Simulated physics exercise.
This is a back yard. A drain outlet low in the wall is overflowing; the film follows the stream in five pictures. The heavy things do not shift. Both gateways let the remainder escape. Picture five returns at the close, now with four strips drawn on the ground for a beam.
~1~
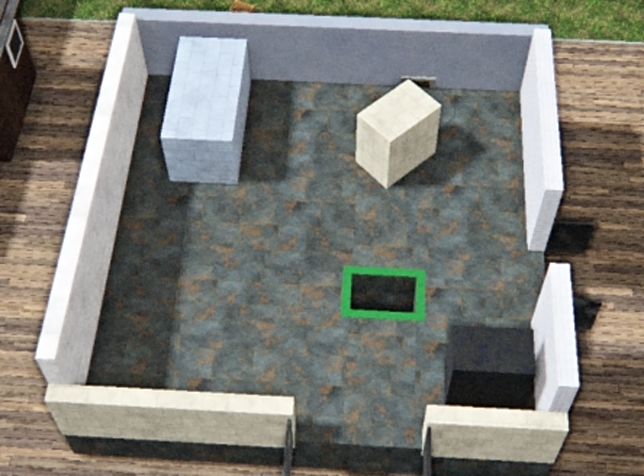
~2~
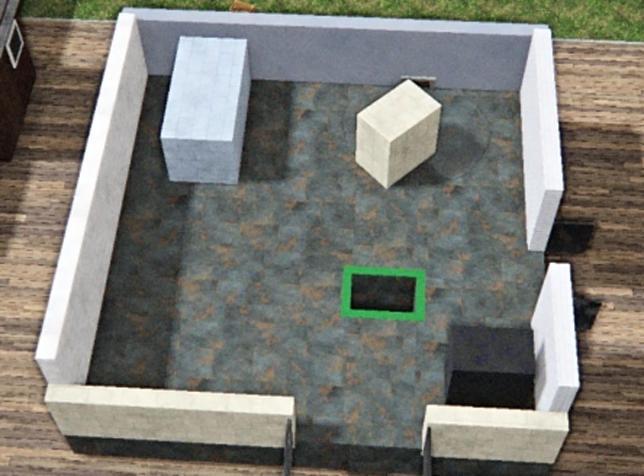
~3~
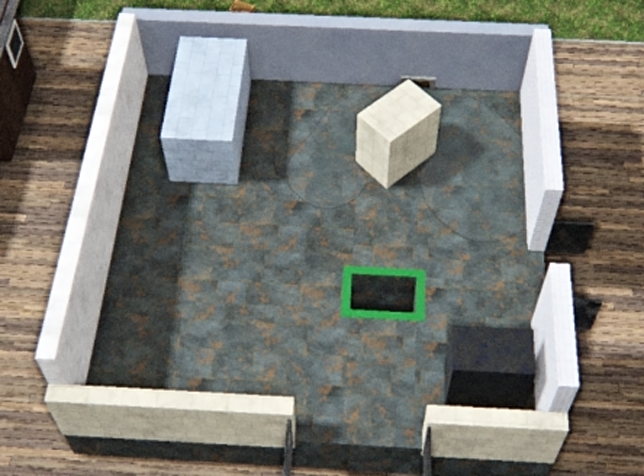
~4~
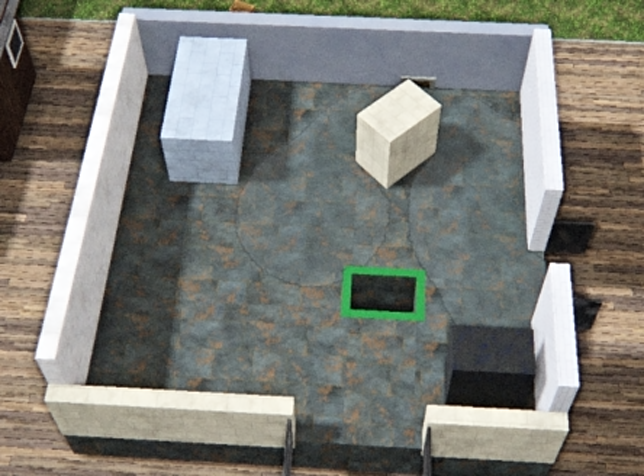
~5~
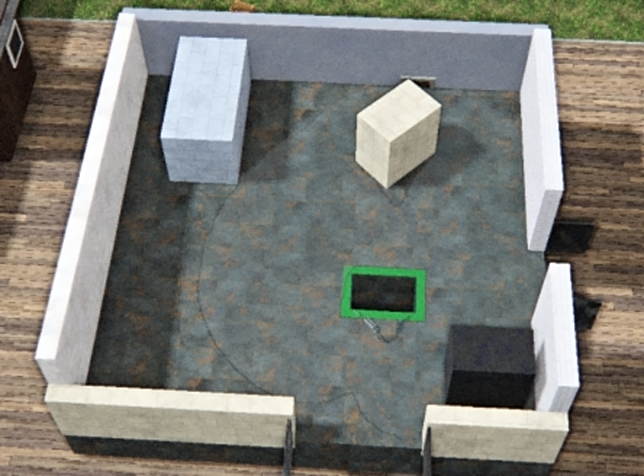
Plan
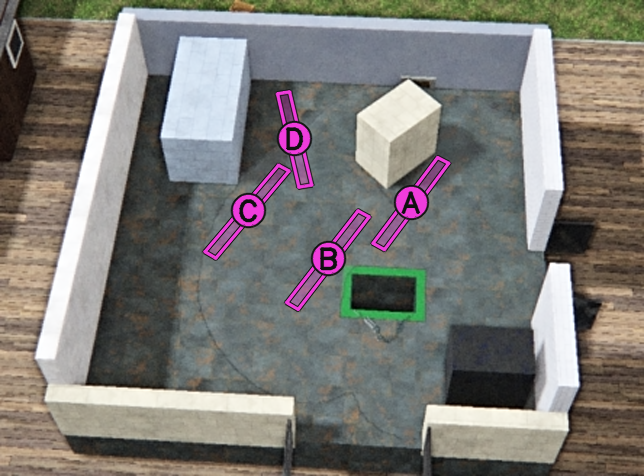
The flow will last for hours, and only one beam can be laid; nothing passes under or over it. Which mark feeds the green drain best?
I would pick position D.
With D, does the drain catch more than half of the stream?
No, it does not.
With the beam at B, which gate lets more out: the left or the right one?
The left gate.
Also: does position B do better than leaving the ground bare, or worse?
It is worse.
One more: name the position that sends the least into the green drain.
B it is.
On the marked copy, A from (378, 246) to (443, 160); B from (292, 306) to (363, 213); C from (210, 254) to (283, 168); D from (283, 92) to (305, 186).
Choosing A, about 13 % of the stream runs into the green drain, about 86 % out by the gates.
Choosing B, about 5 % of the stream runs into the green drain, about 95 % out by the gates.
Choosing C, about 13 % of the stream runs into the green drain, about 86 % out by the gates.
Choosing D, about 23 % of the stream runs into the green drain, about 76 % out by the gates.
